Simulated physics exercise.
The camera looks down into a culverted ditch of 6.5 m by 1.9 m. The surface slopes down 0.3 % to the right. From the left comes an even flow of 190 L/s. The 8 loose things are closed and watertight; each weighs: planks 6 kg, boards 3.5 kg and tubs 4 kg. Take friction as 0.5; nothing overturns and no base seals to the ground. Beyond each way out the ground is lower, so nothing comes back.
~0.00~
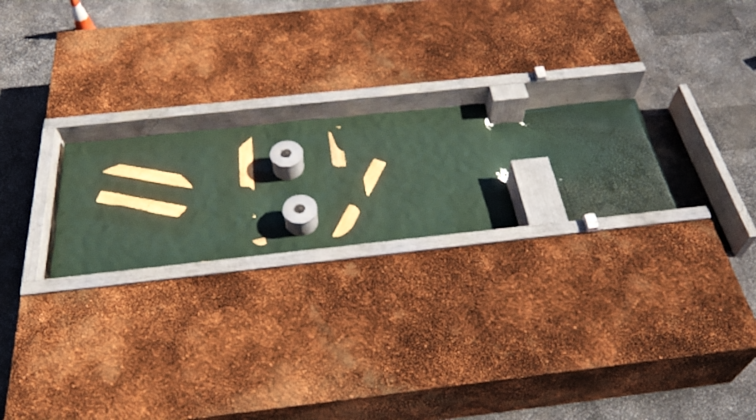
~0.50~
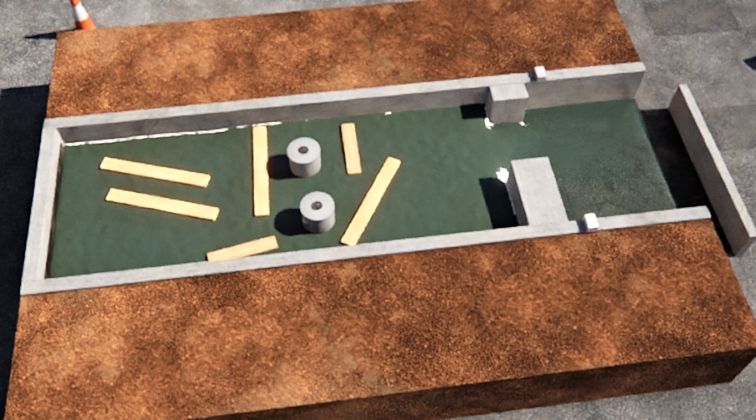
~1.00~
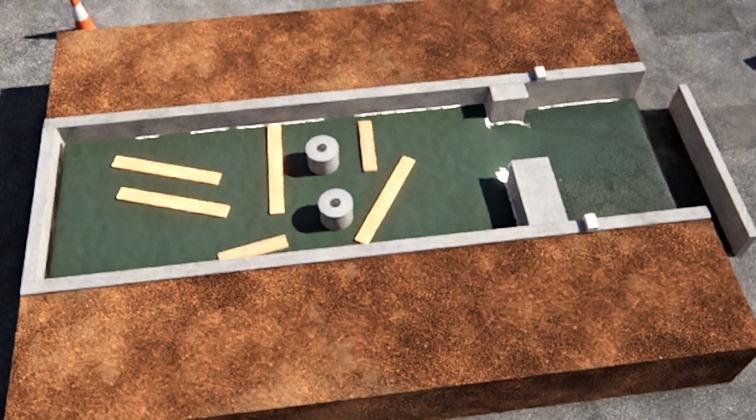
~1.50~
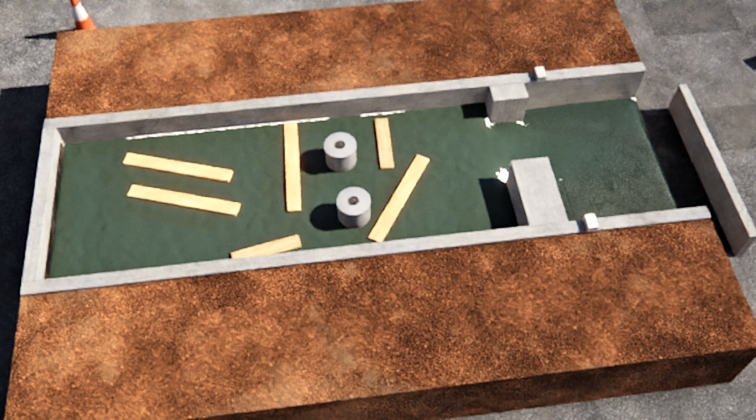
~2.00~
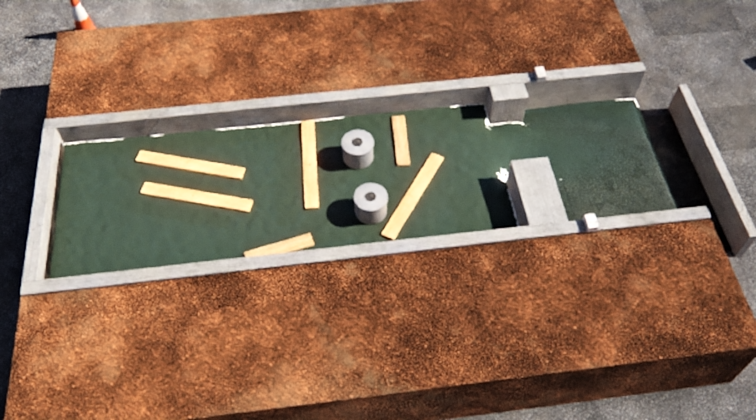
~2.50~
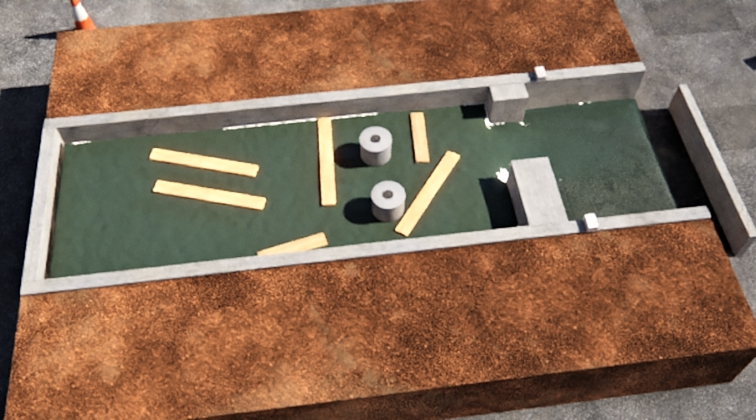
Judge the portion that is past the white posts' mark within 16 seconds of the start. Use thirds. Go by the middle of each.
It is one to two thirds.
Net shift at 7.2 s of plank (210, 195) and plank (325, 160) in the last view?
In that order: 200 cm, 250 cm.
After 3.5 s 0 of 8 are over the mark; 8 afloat.
After 7.2 s 4 of 8 are over the mark; 4 afloat.
After 12.0 s 4 of 8 are over the mark; 4 afloat.
After 16.0 s 4 of 8 are over the mark; 4 afloat.
